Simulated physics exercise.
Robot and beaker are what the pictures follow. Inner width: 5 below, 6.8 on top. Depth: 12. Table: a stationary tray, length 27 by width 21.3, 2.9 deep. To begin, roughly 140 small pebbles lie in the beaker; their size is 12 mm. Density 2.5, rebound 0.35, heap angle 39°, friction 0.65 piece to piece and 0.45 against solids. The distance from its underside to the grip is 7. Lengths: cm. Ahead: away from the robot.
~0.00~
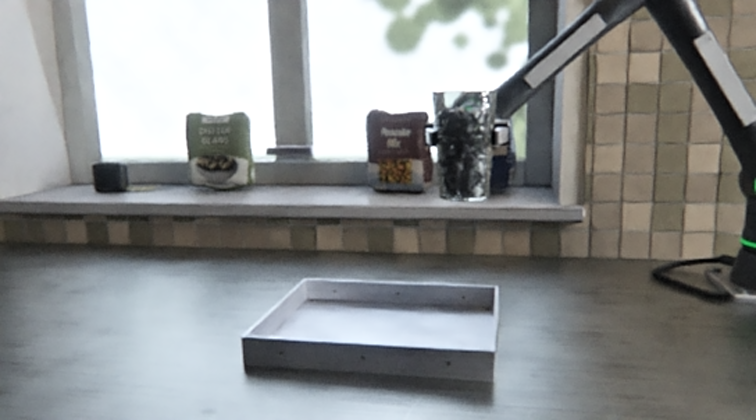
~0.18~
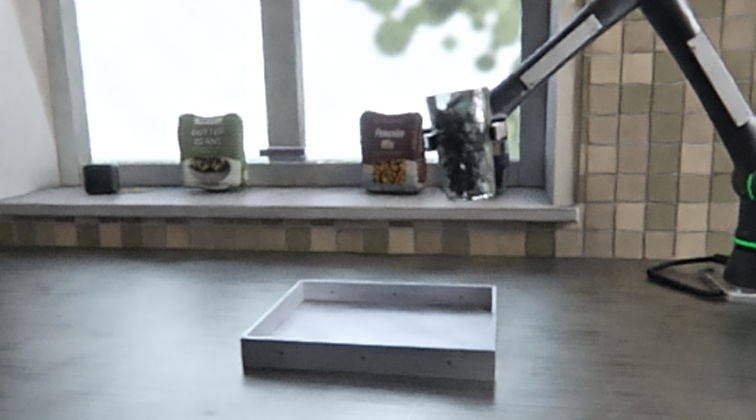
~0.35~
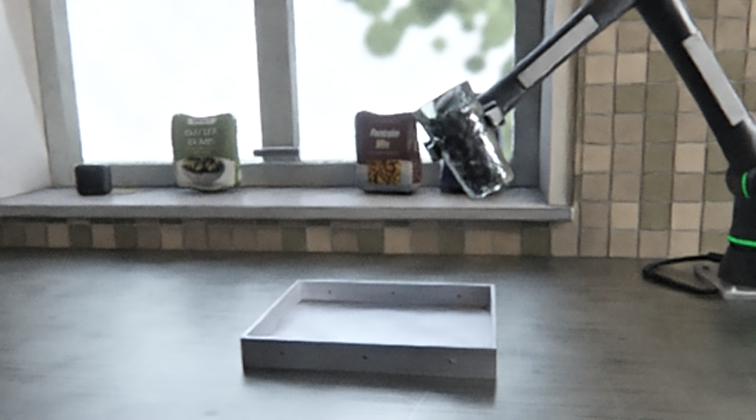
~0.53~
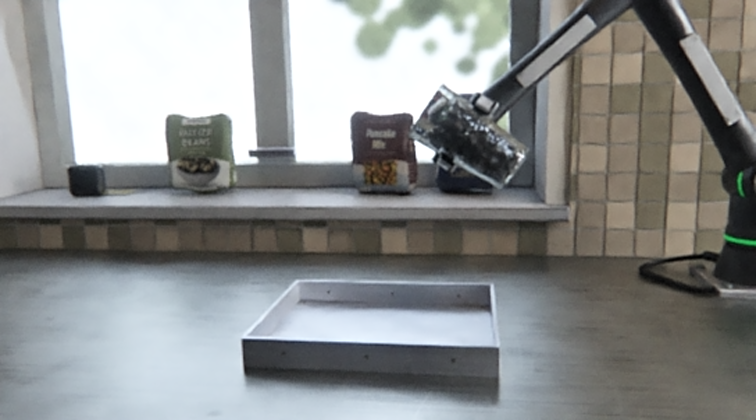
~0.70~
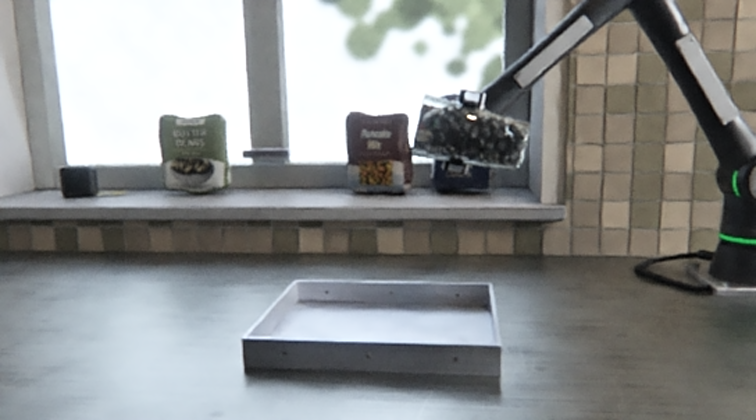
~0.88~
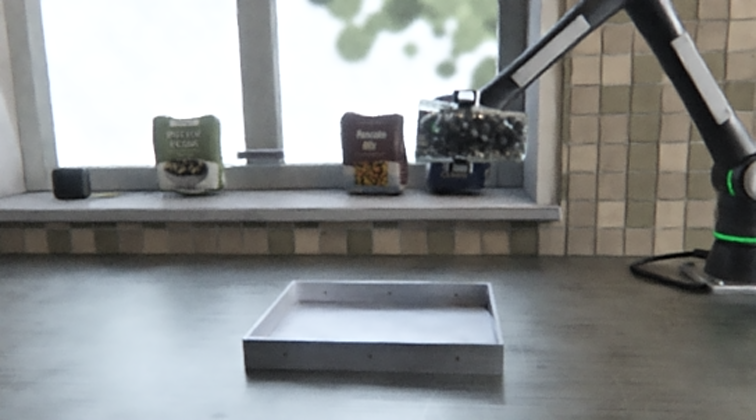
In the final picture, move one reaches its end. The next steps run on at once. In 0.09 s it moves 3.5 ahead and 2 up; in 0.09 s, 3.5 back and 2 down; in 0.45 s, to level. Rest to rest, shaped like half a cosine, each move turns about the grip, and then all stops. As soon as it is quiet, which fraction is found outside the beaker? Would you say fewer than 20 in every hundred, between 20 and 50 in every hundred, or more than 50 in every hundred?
More than 50 in every hundred.
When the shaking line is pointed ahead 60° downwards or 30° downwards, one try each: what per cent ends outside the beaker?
First try about 5 %, second try about 25 %.
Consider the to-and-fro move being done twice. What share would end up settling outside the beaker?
Roughly 95 percent.
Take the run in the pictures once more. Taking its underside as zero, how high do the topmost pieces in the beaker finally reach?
Roughly 3.5 centimetres.
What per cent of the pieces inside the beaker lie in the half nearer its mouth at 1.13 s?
100 %.
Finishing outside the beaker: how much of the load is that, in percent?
Some 80 percent.
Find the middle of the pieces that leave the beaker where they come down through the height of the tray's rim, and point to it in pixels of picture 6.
Close to pixel (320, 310).
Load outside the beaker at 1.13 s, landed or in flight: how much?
75 %.
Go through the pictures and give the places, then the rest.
In the first frame, beaker middle at (464, 146), level; upper third of the load around (463, 123), from x 440 to 490, top at y 110; 136 in the beaker.
In the second frame, beaker middle at (464, 146), tilted 8° forward; upper third of the load around (460, 125), from x 440 to 485, top at y 110.
In the third frame, beaker middle at (467, 144), tilted 29° forward; upper third of the load around (459, 123), from x 435 to 500, top at y 105.
In the fourth frame, beaker middle at (471, 140), tilted 56° forward; upper third of the load around (459, 126), from x 430 to 515, top at y 110.
In the fifth frame, beaker middle at (472, 136), tilted 77° forward; upper third of the load around (466, 125), from x 430 to 520, top at y 110.
In the sixth frame, beaker middle at (472, 134), tilted 85° forward; upper third of the load around (475, 125), from x 420 to 520, top at y 115; 136 in the beaker.
After 1.13 s, tilted 80° forward, highest piece 25 above the table; 34 in the beaker, 102 in flight or on a rim.
After 1.38 s, tilted 15° forward, highest piece 27 above the table; 105 in the tray, 28 in the beaker, 2 on the table or floor, 1 in flight or on a rim.
After 1.71 s, level, highest piece 21 above the table; 105 in the tray, 28 in the beaker, 3 on the table or floor.
After 2.76 s, level, highest piece 21 above the table; 105 in the tray, 28 in the beaker, 3 on the table or floor.
At rest, 105 in the tray, 28 in the beaker, 3 on the table or floor. That is 79 % outside the beaker.
